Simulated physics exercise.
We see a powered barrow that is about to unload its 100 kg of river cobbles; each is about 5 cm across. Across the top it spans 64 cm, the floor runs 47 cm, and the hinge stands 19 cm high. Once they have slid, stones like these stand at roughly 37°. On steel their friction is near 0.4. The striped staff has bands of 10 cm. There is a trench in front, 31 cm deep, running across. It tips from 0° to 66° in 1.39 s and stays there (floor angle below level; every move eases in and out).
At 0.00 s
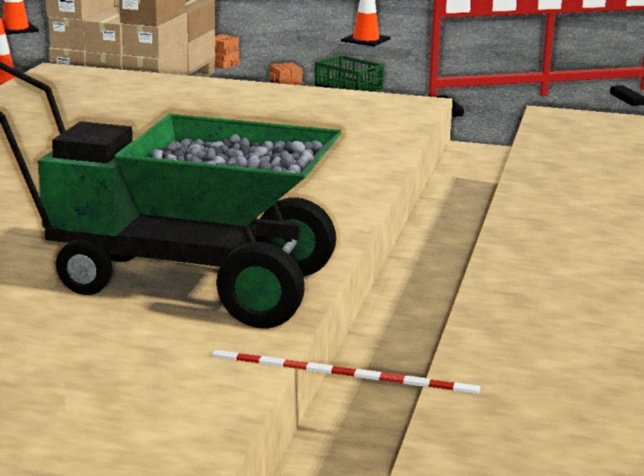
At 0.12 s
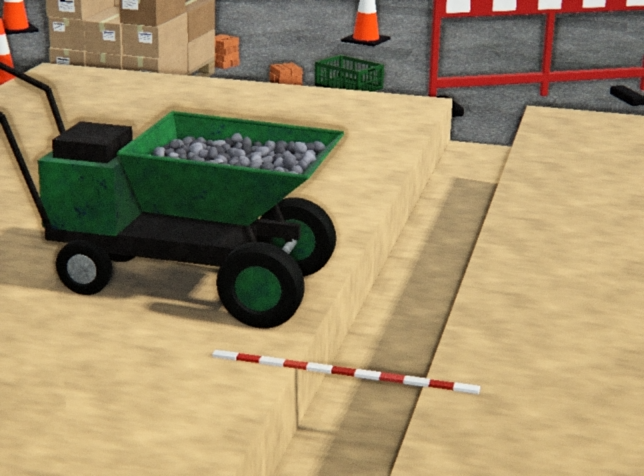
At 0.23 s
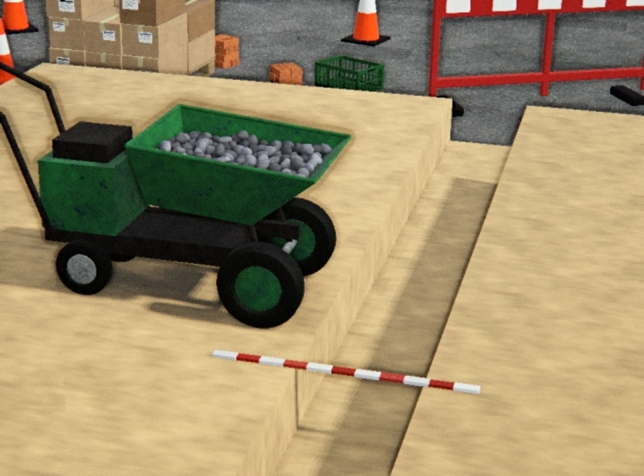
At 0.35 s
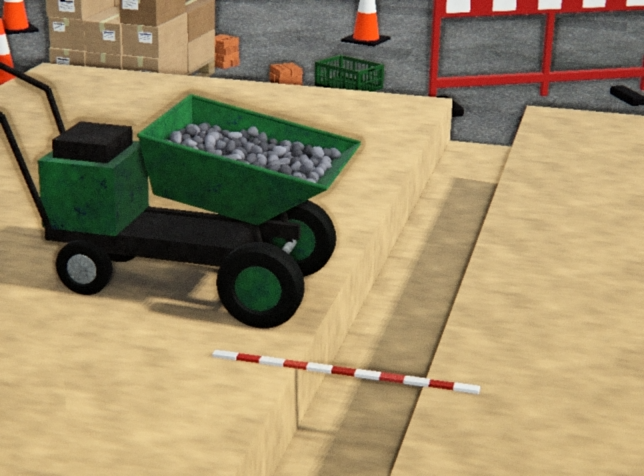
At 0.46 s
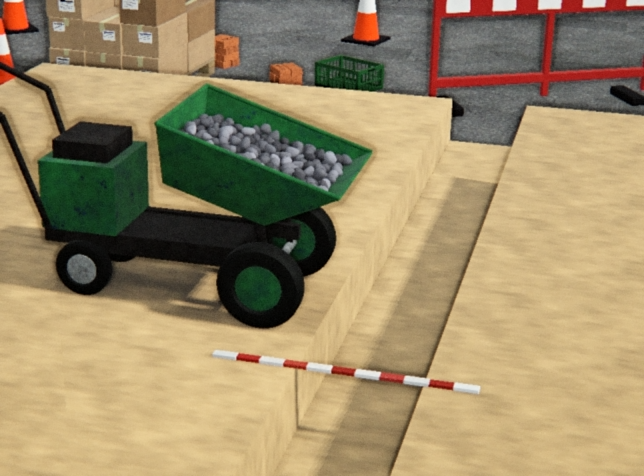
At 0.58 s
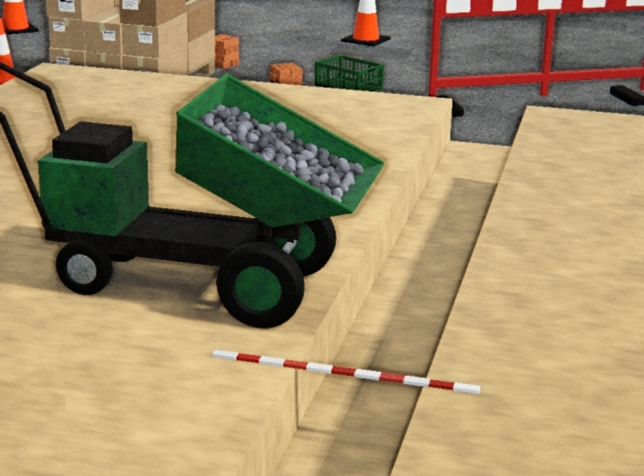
Green powered barrow standing beside a trench, its tray of grey cobbles steadily tilting forward and down to the right.
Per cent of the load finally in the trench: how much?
Approx. 64 %.
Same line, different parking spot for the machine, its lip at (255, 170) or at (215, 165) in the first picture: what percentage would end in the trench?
Roughly 100 in a hundred from the first, 100 in a hundred from the second.
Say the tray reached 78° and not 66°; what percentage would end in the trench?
About 75%.
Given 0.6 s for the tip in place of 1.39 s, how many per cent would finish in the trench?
It would be near 40 percent.
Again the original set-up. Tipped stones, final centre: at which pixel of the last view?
I'd point somewhere around (430, 362).
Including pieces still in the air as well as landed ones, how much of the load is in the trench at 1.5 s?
About 30%.
After 1.0 s the floor is at 56°; 100 % in the tray; the foremost stones are at (398, 237).
After 1.5 s the floor is at 66°; 58 % in the tray, 29 % in the trench, 13 % past the trench; the foremost stones are at (488, 309).
After 1.8 s the floor is at 66°; 21 % in the tray, 45 % in the trench, 34 % past the trench; the foremost stones are at (588, 337).
After 3.8 s the floor is at 66°; 0 % in the tray, 64 % in the trench, 36 % past the trench; the foremost stones are past the picture's edge.
